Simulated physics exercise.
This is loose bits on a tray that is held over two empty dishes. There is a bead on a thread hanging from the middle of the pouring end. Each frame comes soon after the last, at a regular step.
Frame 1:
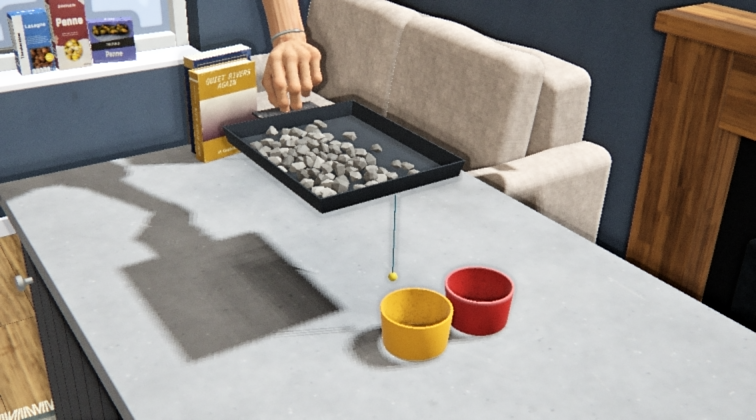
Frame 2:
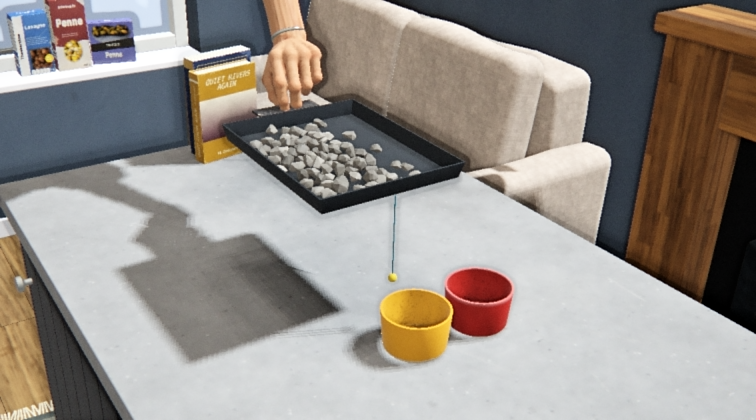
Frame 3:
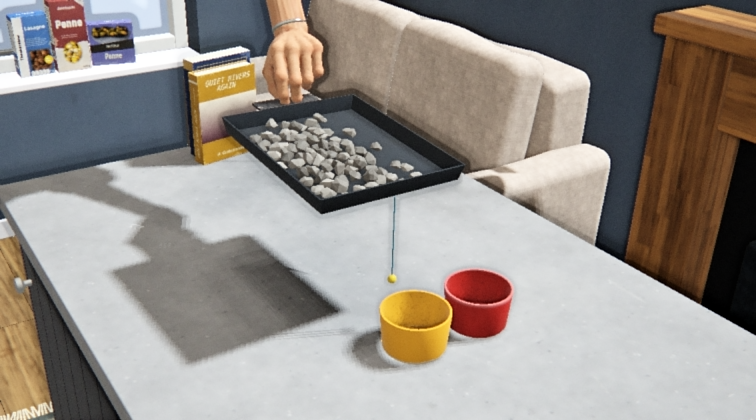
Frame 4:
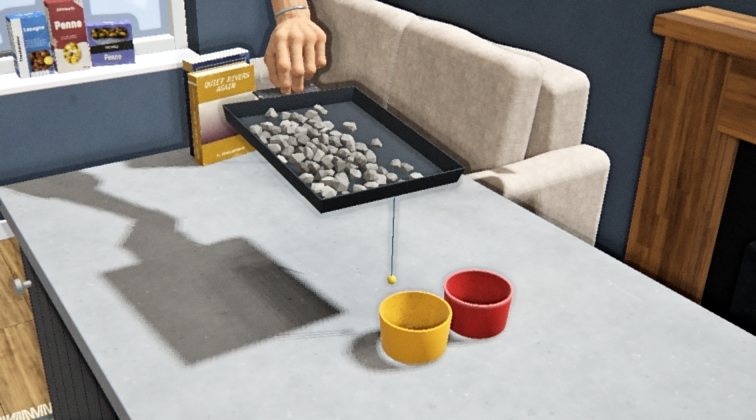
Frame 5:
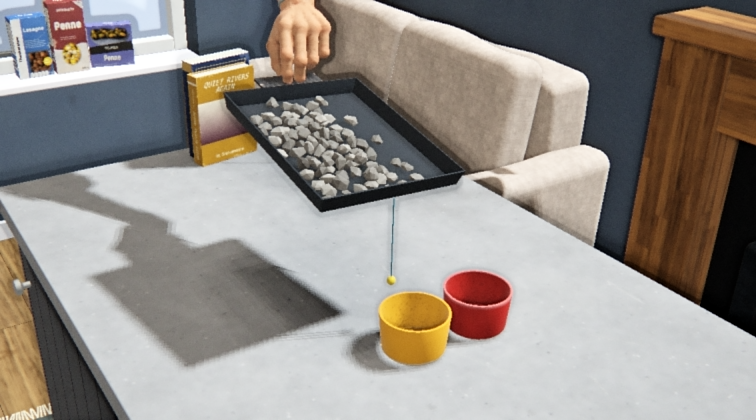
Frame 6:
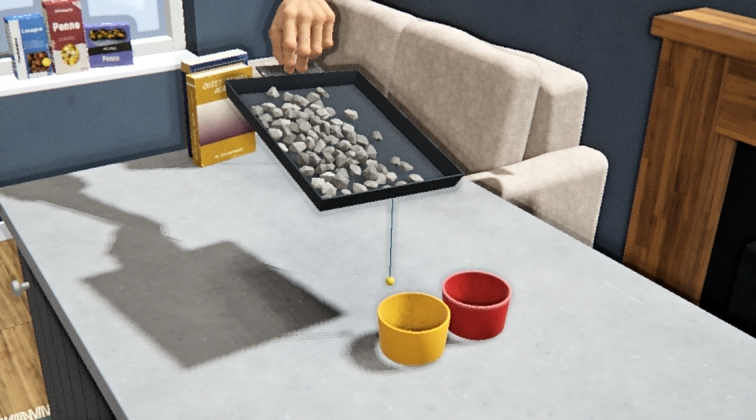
A pale grey countertop in a living space is seen from above at an angle, with a cream sofa, a wooden fireplace surround and boxes by the window behind it. A hand at the back is near a black tray of grey gravel, above a yellow dish and a red dish at its right, with a yellow bead hanging on a thread. The tray's far side slowly rises and its near edge slants slightly lower at the right, while the view stays almost still.
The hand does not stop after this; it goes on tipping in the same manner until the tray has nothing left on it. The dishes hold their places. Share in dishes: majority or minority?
Majority.
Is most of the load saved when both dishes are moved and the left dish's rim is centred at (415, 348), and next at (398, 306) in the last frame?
The dishes end up with the lesser share in the first try and the greater share in the second.
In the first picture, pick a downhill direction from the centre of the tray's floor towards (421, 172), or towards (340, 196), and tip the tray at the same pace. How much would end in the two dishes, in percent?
Somewhere close to 30 % the first time, 0 % the second.
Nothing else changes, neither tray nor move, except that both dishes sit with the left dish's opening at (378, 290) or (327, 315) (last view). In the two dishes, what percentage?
Roughly 20 per cent, then roughly 0 per cent.
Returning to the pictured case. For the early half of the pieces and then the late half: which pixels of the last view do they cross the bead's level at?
Earlier half at (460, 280), later half at (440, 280).
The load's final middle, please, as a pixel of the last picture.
Roughly at (456, 323), give or take.
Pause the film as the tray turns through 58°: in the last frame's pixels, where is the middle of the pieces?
Close to (404, 166).
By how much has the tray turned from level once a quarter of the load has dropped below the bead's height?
Tilt: Around 80 degrees.
Just after the last frame, tray tipped steeply; almost all on the tray; just a few in the air.
A moment on, tray tipped right over; roughly half on the tray; about a tenth in the left dish; roughly a quarter in the right dish; about a tenth outside both; about a tenth in the air.
Further on, tray tipped past a quarter turn; roughly a quarter in the left dish; roughly half in the right dish; roughly a quarter outside both.
When it is over, tray tipped past a quarter turn; roughly a quarter in the left dish; roughly half in the right dish; roughly a quarter outside both.
